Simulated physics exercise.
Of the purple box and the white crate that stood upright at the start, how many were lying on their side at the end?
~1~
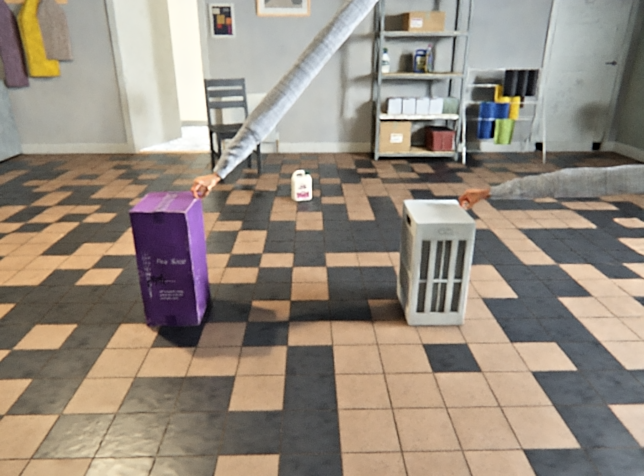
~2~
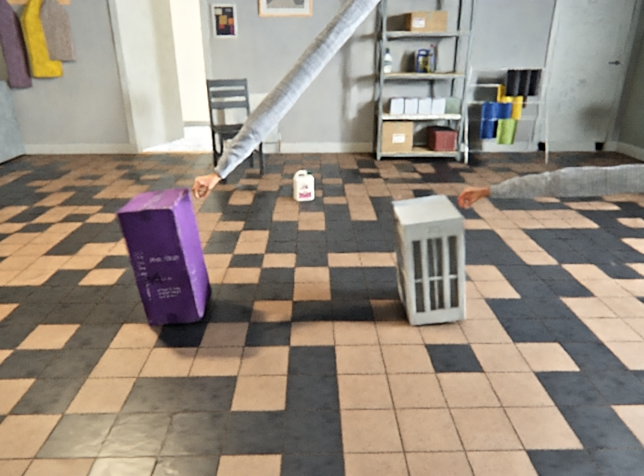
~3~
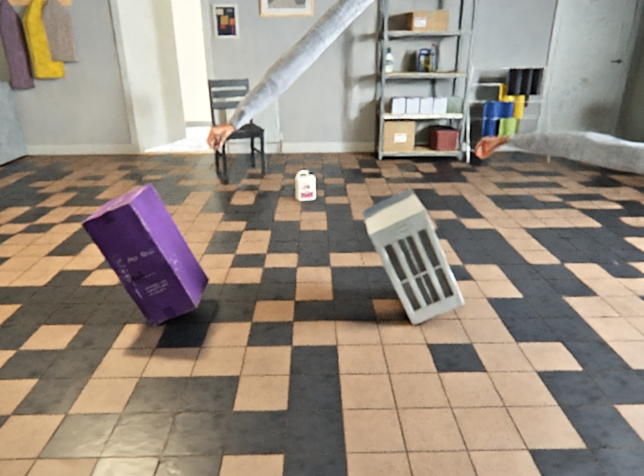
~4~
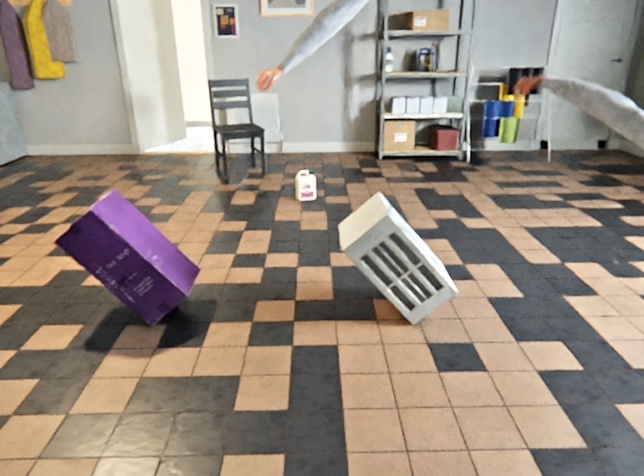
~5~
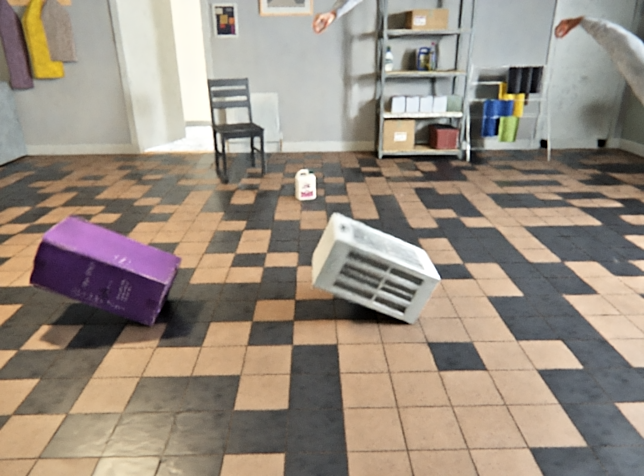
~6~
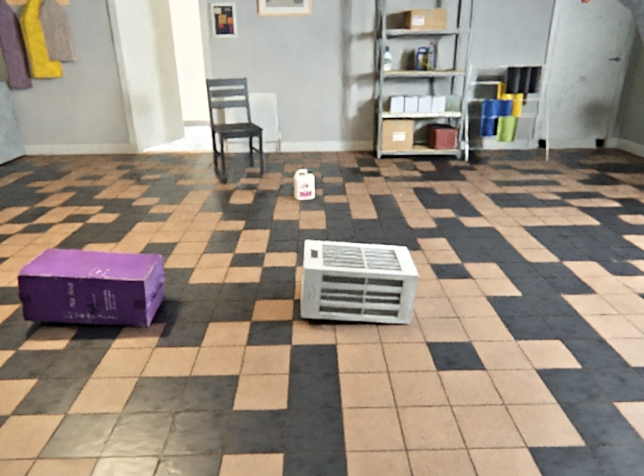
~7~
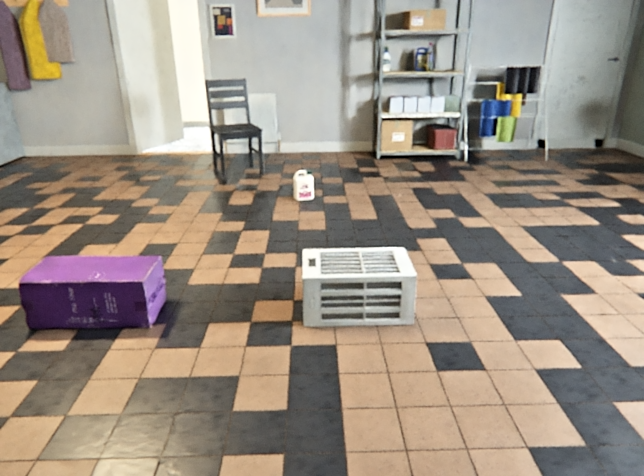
Two of them were. Both the purple box and the white crate ended up lying on their sides.
A tall purple box and a white crate stood upright on a tiled floor until two hands pushed them near their tops. The hands drew away as both tipped to the left, and they ended up lying on their sides.
